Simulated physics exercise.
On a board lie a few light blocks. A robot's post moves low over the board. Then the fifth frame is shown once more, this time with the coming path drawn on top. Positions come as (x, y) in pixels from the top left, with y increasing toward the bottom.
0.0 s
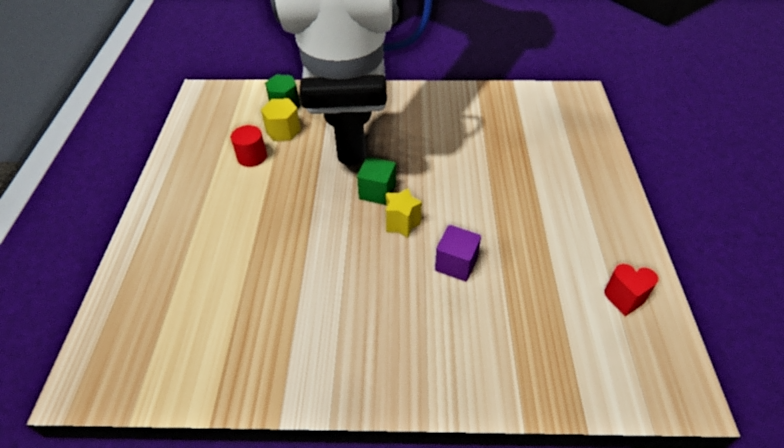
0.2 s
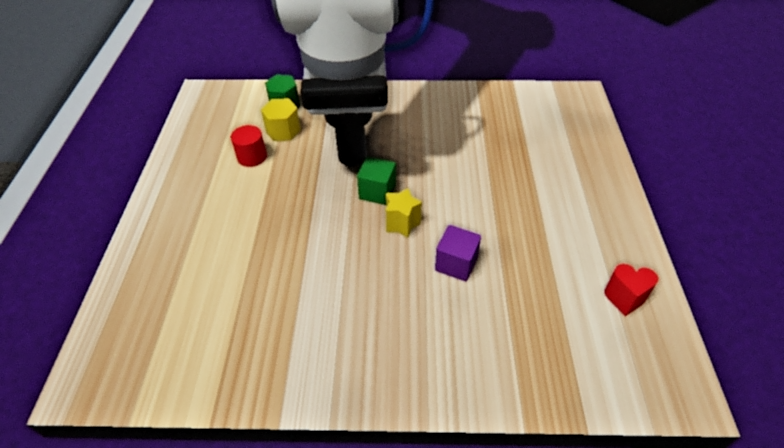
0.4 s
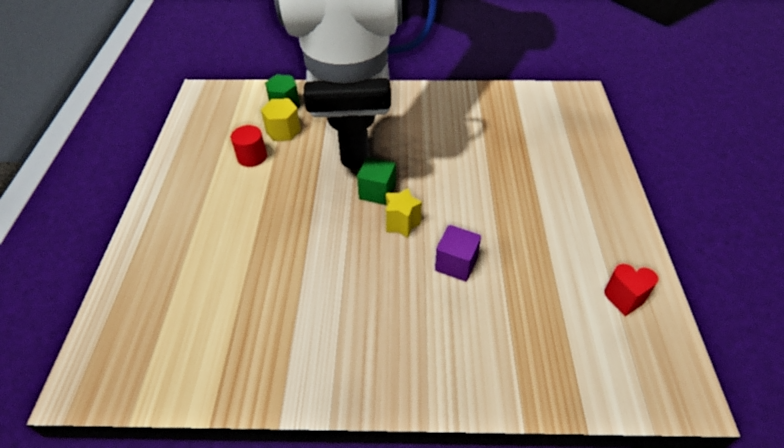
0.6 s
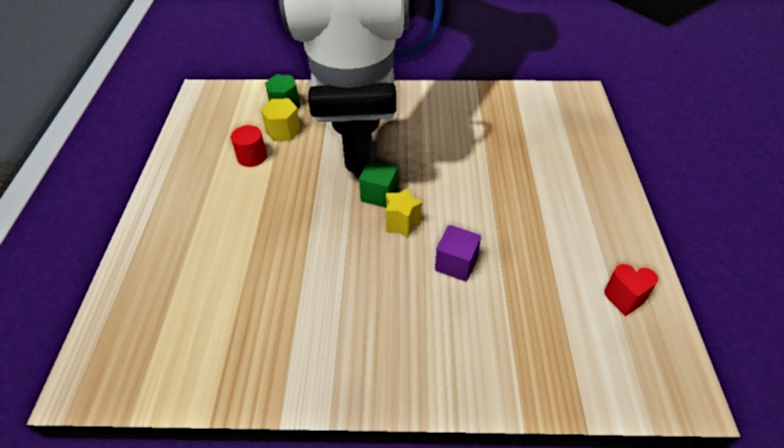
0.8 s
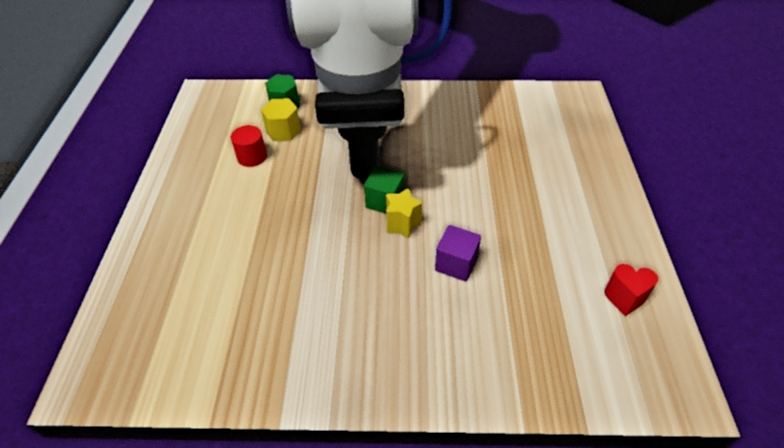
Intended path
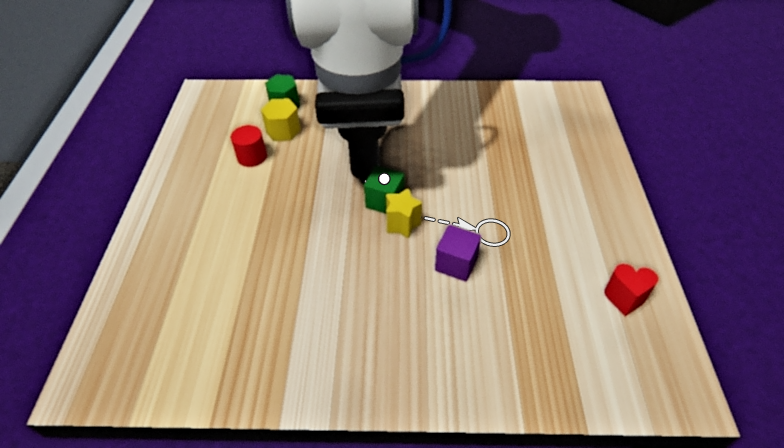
Robot arm's black post nudging a green cube slightly down and right toward a yellow star block on a wooden board.
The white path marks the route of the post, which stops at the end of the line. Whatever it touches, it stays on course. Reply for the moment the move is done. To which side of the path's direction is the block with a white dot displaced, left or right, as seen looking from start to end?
It's going to go right.
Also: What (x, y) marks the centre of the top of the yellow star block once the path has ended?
It should be at about (418, 251).
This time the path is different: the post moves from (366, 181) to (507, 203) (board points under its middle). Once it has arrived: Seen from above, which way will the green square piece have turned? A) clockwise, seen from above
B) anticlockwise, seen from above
My pick is A.
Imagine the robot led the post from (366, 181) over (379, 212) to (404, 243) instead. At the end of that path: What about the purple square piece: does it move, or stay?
That one moves away.
Drawn move, from (366, 181) by way of (395, 209) and (442, 222) to (493, 232); the dot is on the green square piece.
What follows on the original path. One third of the way, post at (395, 198); green square piece at (404, 211), turned 35° clockwise; yellow star block at (417, 235), turned 15° anticlockwise.
Two thirds of the way, post at (443, 211); green square piece at (423, 220), turned 100° clockwise; yellow star block at (418, 251).
At the end, post at (495, 222); green square piece at (423, 220), turned 100° clockwise; yellow star block at (418, 251); purple square piece still.
